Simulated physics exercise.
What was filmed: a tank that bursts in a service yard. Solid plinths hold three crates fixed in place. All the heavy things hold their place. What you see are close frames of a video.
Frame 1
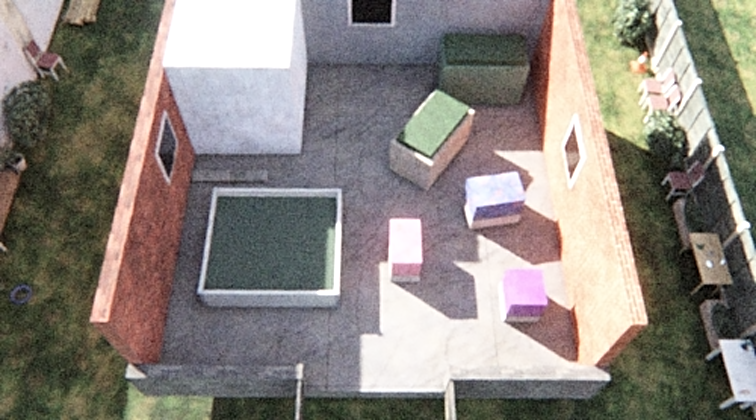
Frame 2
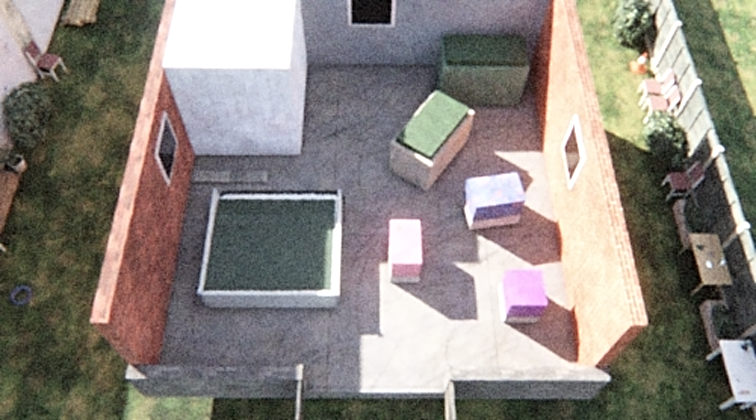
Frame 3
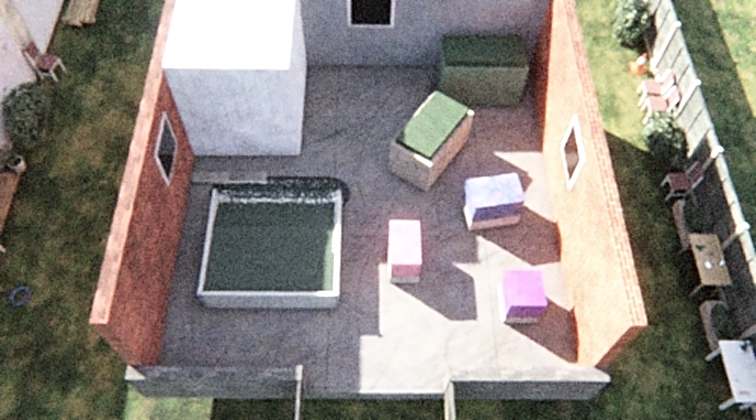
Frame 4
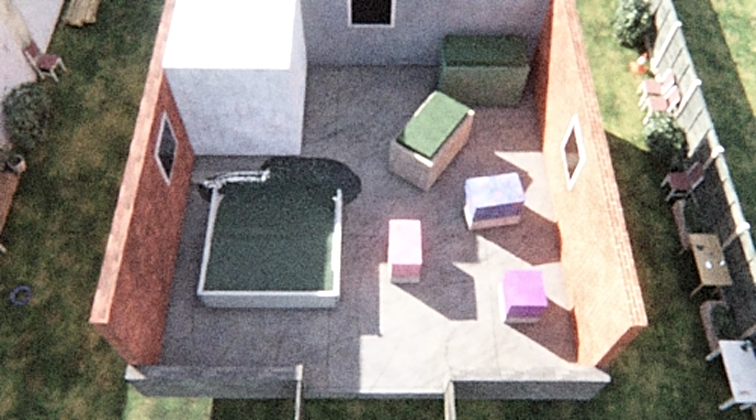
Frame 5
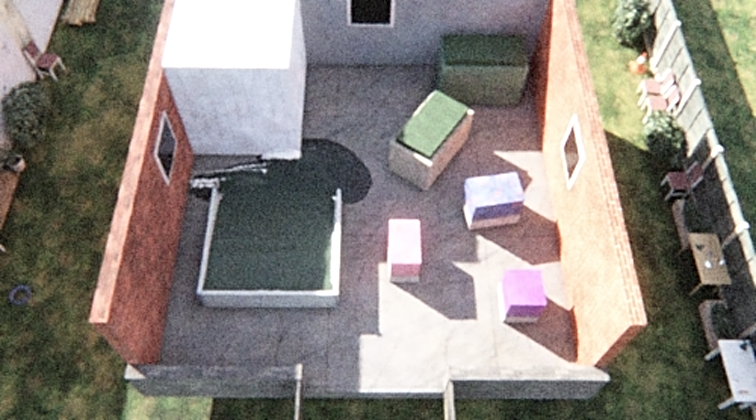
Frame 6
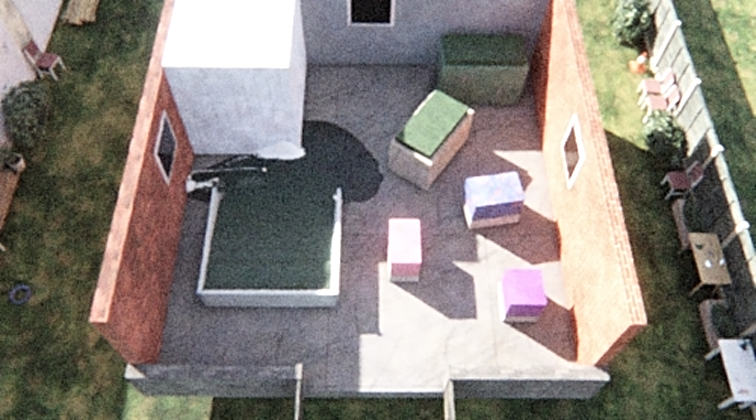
A low walled tank in a yard leaks dark water from its far side across the floor.
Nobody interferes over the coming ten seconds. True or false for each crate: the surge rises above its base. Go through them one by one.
Purple crate: False; blue crate: False; pink crate: False.
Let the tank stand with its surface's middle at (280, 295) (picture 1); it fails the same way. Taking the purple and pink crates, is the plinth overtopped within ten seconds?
Result: Purple crate is untouched; pink crate is untouched.
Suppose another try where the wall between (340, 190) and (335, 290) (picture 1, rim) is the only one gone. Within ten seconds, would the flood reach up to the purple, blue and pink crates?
The purple crate is untouched, the blue crate is untouched and the pink crate is flooded.
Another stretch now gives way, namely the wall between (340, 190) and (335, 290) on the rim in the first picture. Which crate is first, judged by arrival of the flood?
Answer: The pink crate.
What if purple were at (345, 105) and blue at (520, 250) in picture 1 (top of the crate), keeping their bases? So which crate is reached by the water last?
The crate marked blue.
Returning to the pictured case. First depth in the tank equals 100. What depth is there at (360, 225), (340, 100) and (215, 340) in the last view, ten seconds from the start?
Approx. values, in order: 4 %, 14 %, 10 %.
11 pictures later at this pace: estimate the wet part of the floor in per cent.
My best guess is some 30 %.
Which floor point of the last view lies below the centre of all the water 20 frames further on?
I'd say near (298, 181).
A moment on, water covers 20 % of the floor; the purple crate not reached, the blue crate not reached, the pink crate not reached.
Next, water covers 30 % of the floor; the purple crate not reached, the blue crate not reached, the pink crate not reached.
Then, water covers 45 % of the floor; the purple crate not reached, the blue crate not reached, the pink crate not reached.
Later, water covers 75 % of the floor; the purple crate water round its plinth, the blue crate water round its plinth, the pink crate water round its plinth.
In the end, water covers 100 % of the floor; the purple crate stayed above the water, the blue crate stayed above the water, the pink crate stayed above the water.
